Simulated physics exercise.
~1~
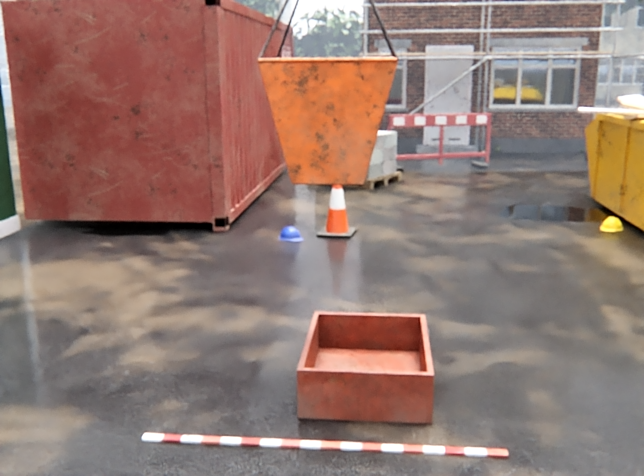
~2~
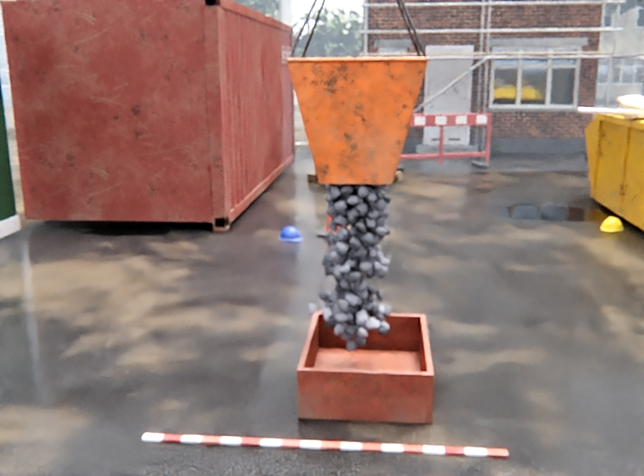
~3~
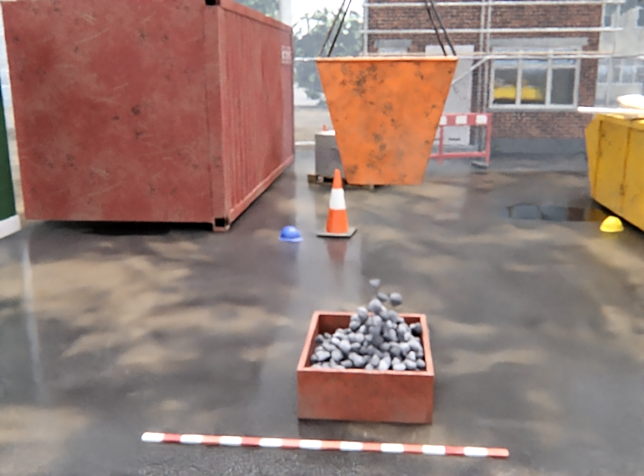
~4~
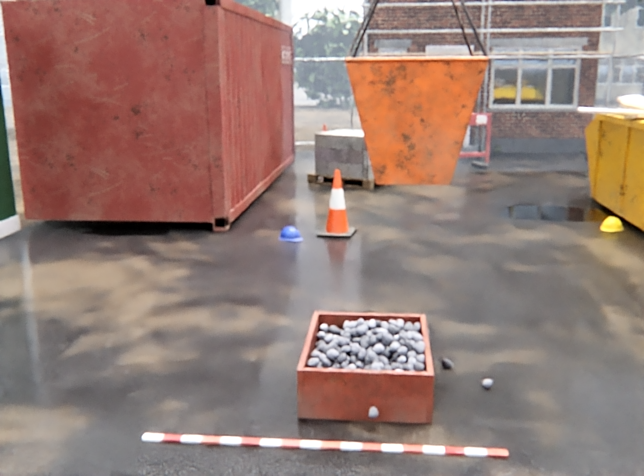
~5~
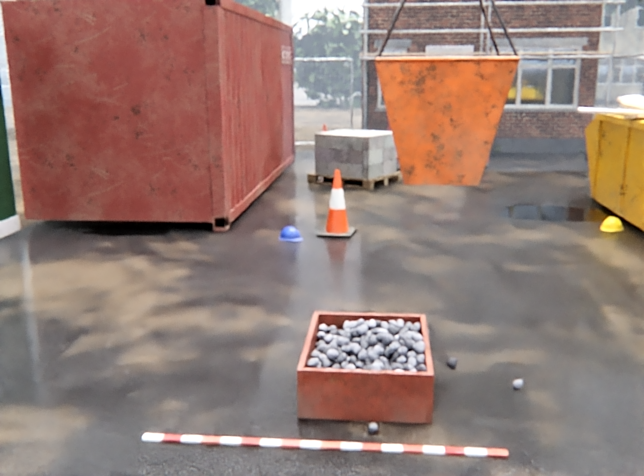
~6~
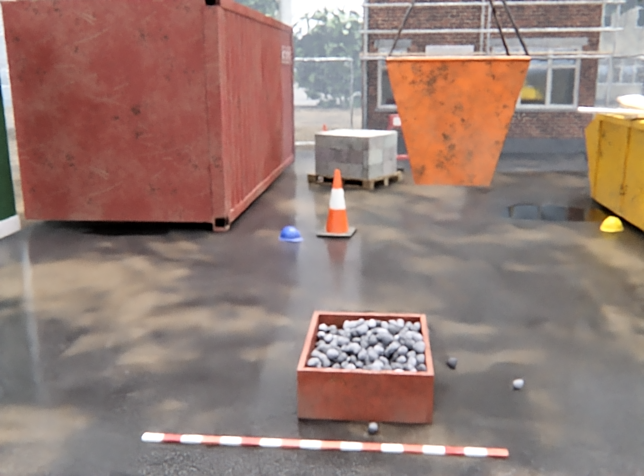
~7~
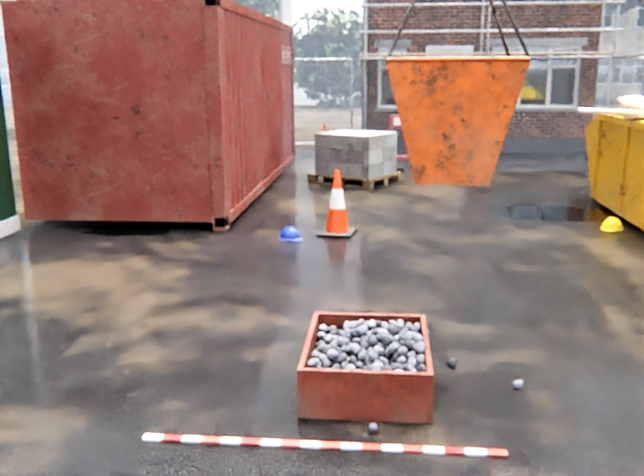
At first, an orange skip hangs from cables above a wet yard, with an empty reddish bin on the ground below and a striped staff lying in front of it. As the skip glides to the right, a thick stream of smooth grey stones pours from its bottom into the bin. The skip empties and keeps moving right while the last stones drop onto the heap. A few stones end up outside, in front of the bin and to its right. Finally the skip stops, and the bin sits full, with nearly all the stones inside it.
